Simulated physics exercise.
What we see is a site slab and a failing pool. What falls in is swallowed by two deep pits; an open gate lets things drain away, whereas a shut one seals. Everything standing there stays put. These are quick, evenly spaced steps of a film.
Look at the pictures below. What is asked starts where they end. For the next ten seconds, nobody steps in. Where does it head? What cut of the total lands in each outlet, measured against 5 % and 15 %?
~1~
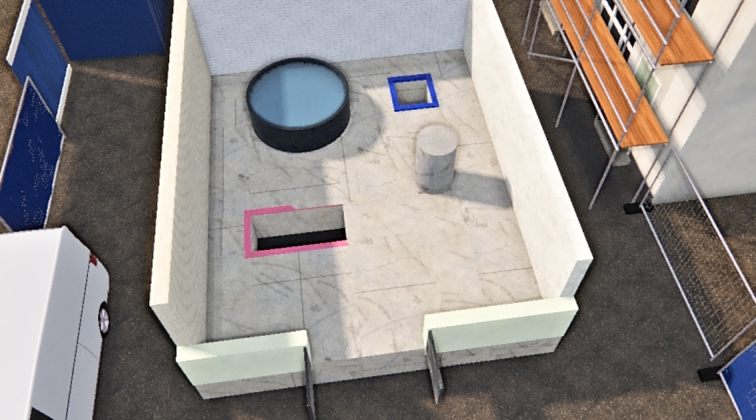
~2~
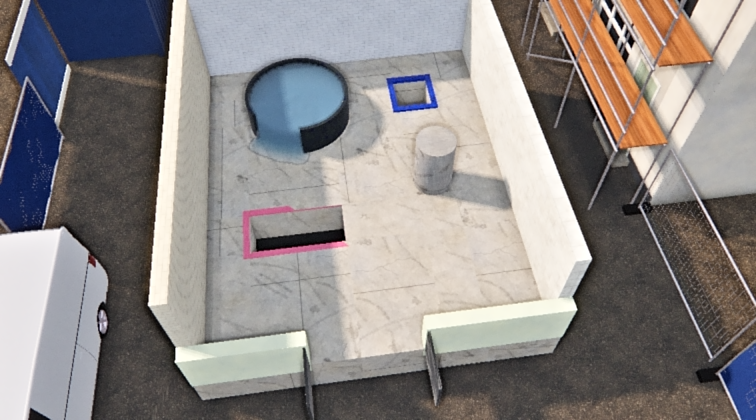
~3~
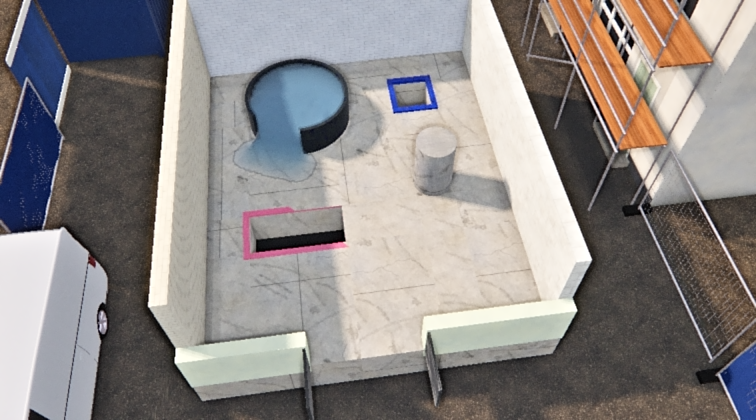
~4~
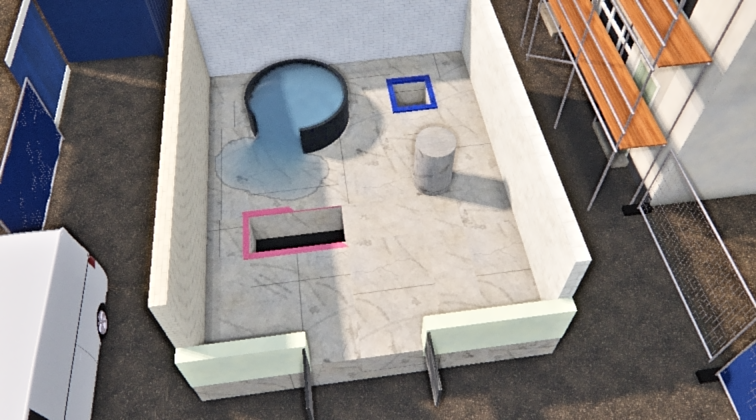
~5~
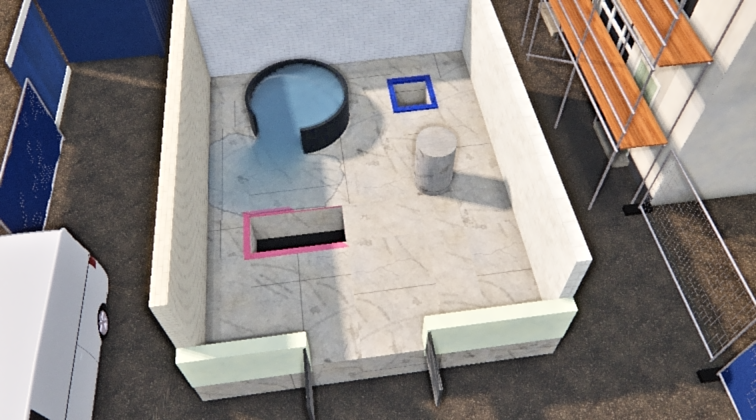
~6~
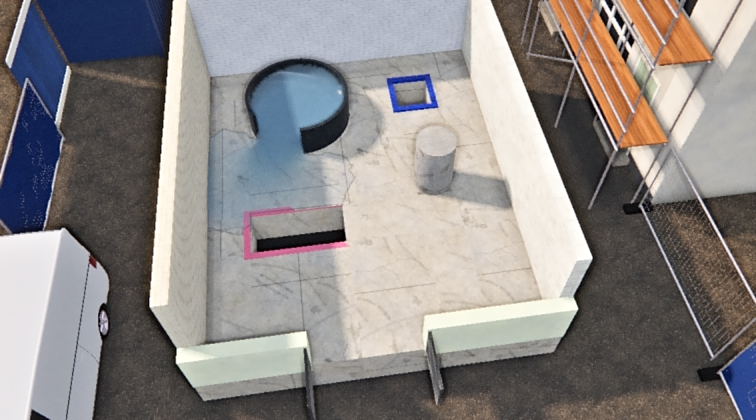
One by one: Gate: A twentieth to fifteen per cent. Pink pit: Upwards of fifteen per cent. Blue pit: Short of a twentieth.
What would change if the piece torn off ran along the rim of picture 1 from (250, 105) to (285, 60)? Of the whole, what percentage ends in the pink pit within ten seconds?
That would be pink at 30 percent.
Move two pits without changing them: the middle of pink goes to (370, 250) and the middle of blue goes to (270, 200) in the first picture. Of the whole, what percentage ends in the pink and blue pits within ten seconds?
Roughly, in per cent: Pink 12, blue 30.
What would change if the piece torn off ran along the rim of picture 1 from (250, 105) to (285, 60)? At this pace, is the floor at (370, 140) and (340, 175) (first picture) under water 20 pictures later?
Point one not reached, point two not reached.
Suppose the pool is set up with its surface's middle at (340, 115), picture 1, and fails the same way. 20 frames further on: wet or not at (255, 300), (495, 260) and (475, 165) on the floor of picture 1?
So, first one got wet, second one stays dry, third one stays dry.
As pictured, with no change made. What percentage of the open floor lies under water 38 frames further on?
I'd say close to 60 per cent.
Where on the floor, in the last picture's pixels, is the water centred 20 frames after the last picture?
The centre of mass sits at about (276, 189).
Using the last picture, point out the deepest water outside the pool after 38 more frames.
About (206, 365).
A moment on, water covers 15 % of the floor; the gate 0 %, the pink pit 8 %, the blue pit 0 %.
Next, water covers 20 % of the floor; the gate 0 %, the pink pit 16 %, the blue pit 0 %.
Then, water covers 35 % of the floor; the gate 1 %, the pink pit 25 %, the blue pit 0 %.
Later, water covers 60 % of the floor; the gate 5 %, the pink pit 34 %, the blue pit 0 %.
In the end, water covers 65 % of the floor; the gate 9 %, the pink pit 42 %, the blue pit 0 %.
